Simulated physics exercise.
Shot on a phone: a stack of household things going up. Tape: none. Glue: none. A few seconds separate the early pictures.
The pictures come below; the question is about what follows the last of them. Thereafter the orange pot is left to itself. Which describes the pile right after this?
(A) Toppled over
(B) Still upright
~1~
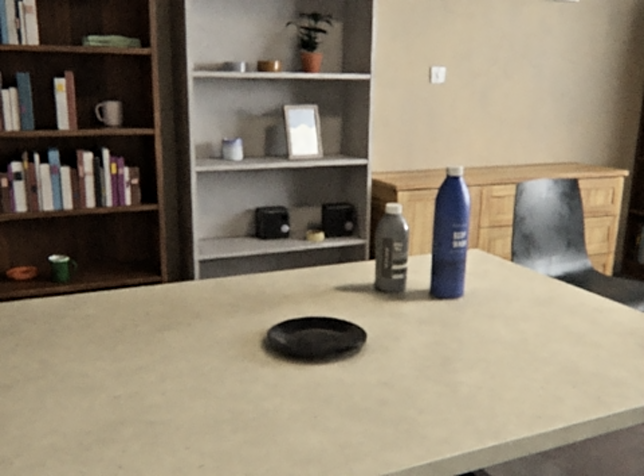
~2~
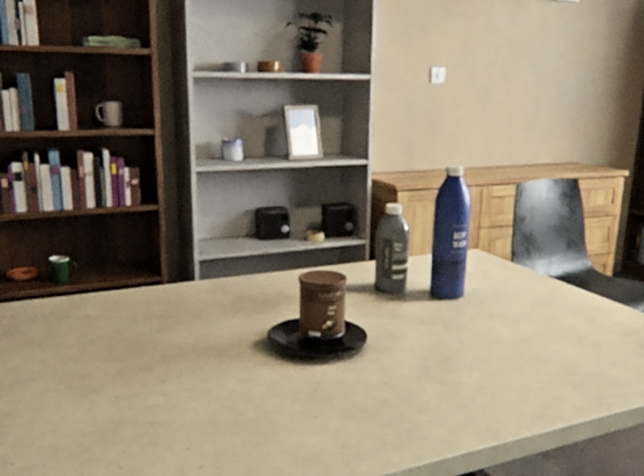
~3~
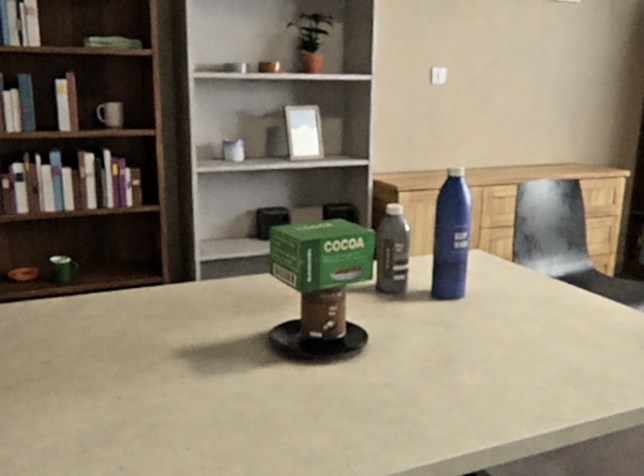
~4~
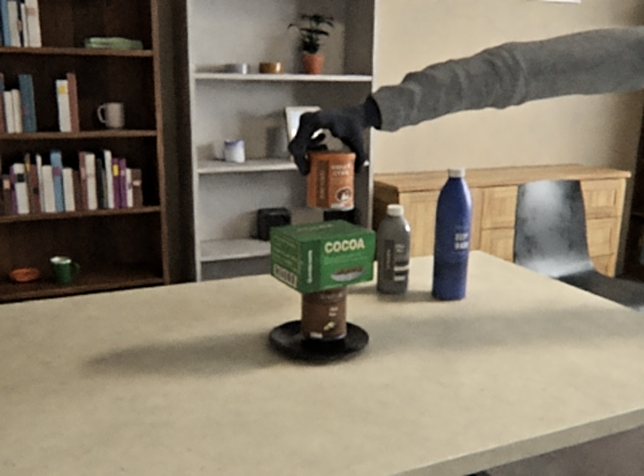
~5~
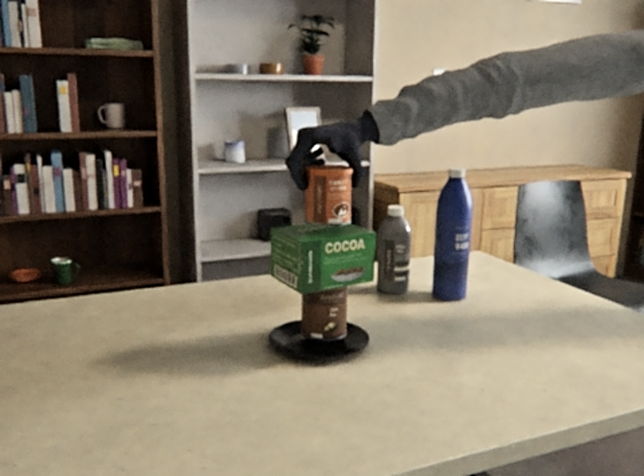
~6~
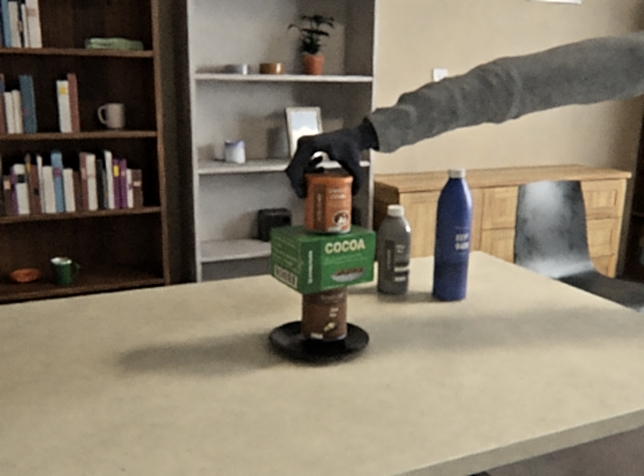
B.
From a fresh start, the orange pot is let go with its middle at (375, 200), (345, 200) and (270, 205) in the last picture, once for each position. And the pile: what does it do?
In order, the pile tumbles down, then stands firm, and lastly tumbles down.
Then, 0.30 s after the last picture, nothing has stirred.
Then, 0.70 s after the last picture, orange pot resting near (328, 203).
At rest, all 6 in place. Seen from the same camera at the end, orange pot near (328, 203). The pile keeps its balance.
